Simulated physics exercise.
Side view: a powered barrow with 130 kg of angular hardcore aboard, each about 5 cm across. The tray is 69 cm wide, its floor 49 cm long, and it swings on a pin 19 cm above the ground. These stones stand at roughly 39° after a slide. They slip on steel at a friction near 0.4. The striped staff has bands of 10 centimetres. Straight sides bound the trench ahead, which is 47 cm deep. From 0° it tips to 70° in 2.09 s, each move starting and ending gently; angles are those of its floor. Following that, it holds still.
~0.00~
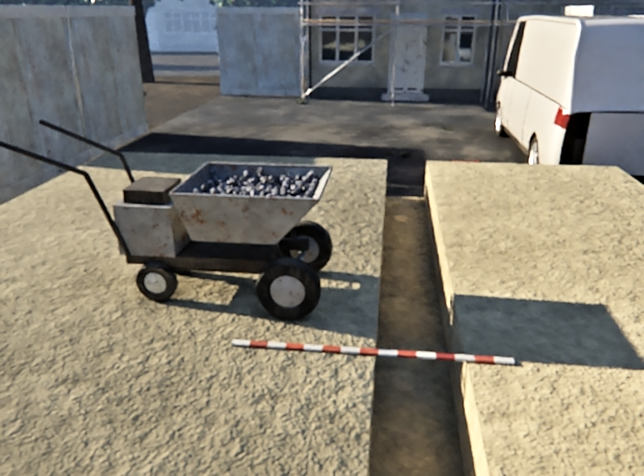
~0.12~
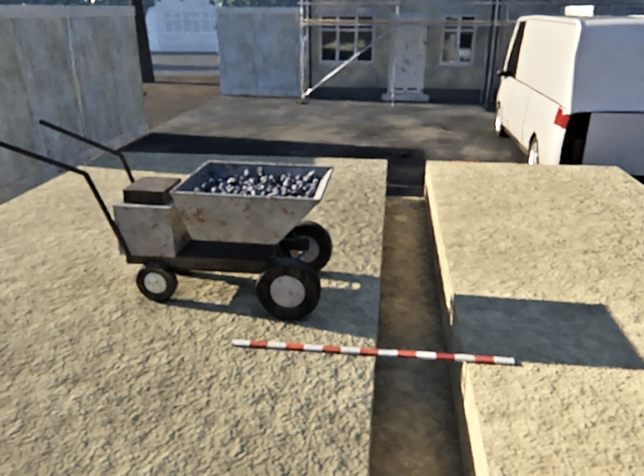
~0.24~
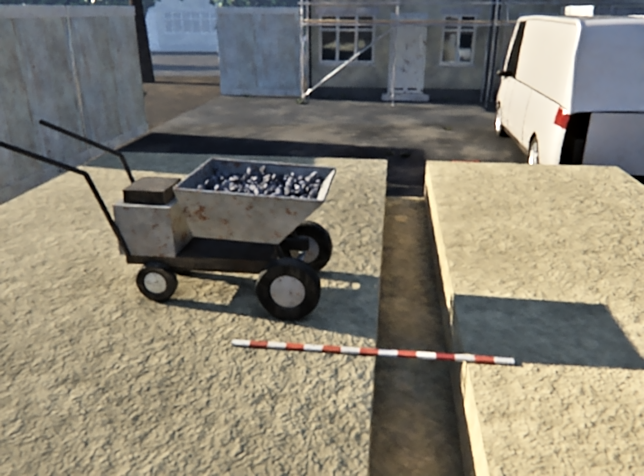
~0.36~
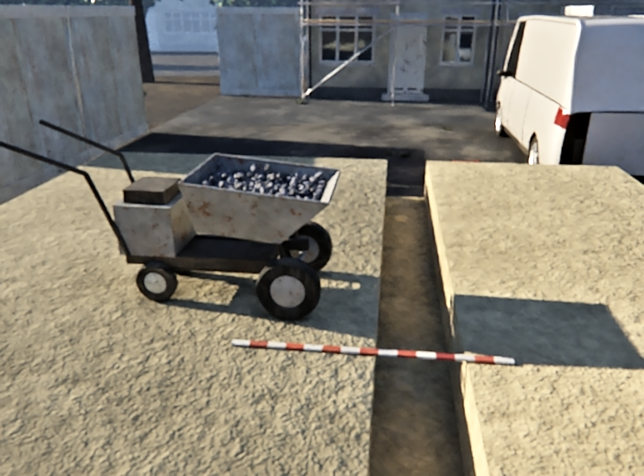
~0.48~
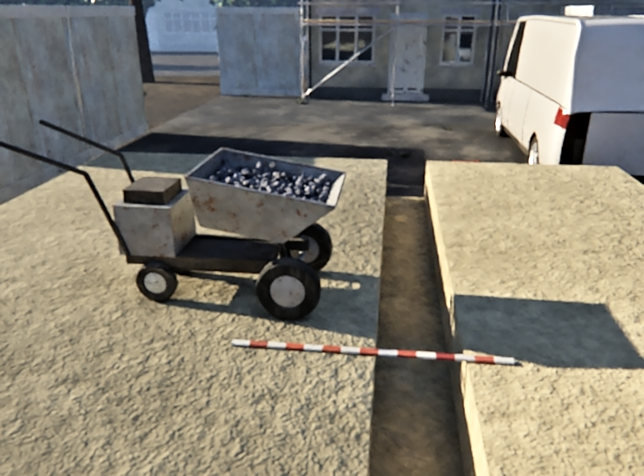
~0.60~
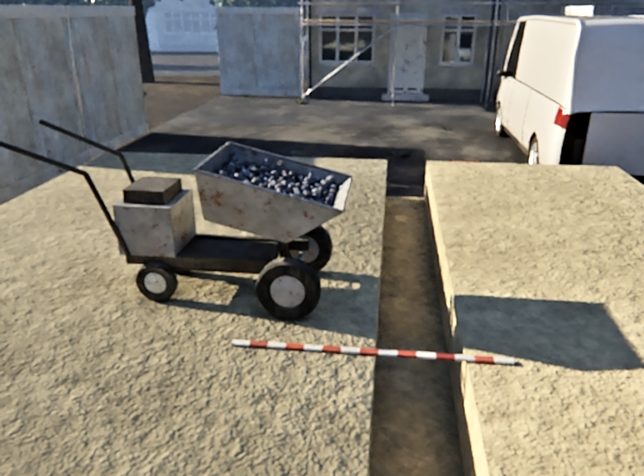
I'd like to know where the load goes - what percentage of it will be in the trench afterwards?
I would put it at about 100 per cent.
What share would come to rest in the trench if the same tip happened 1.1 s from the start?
In that case some 100 per cent.
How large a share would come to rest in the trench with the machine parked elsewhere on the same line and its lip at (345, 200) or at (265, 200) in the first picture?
The first start gives about 95 per cent, the second about 60.
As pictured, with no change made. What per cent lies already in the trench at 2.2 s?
Around 35 per cent of it.
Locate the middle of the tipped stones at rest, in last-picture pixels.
The tipped stones centre close to (418, 353).
After 1.6 s the floor is at 59°; 100 % in the tray; the foremost stones are at (384, 253).
After 2.2 s the floor is at 70°; 67 % in the tray, 33 % in the trench; the foremost stones are at (447, 351).
After 2.5 s the floor is at 70°; 37 % in the tray, 63 % in the trench; the foremost stones are at (446, 339).
After 4.5 s the floor is at 70°; 0 % in the tray, 100 % in the trench; the foremost stones are at (447, 352).
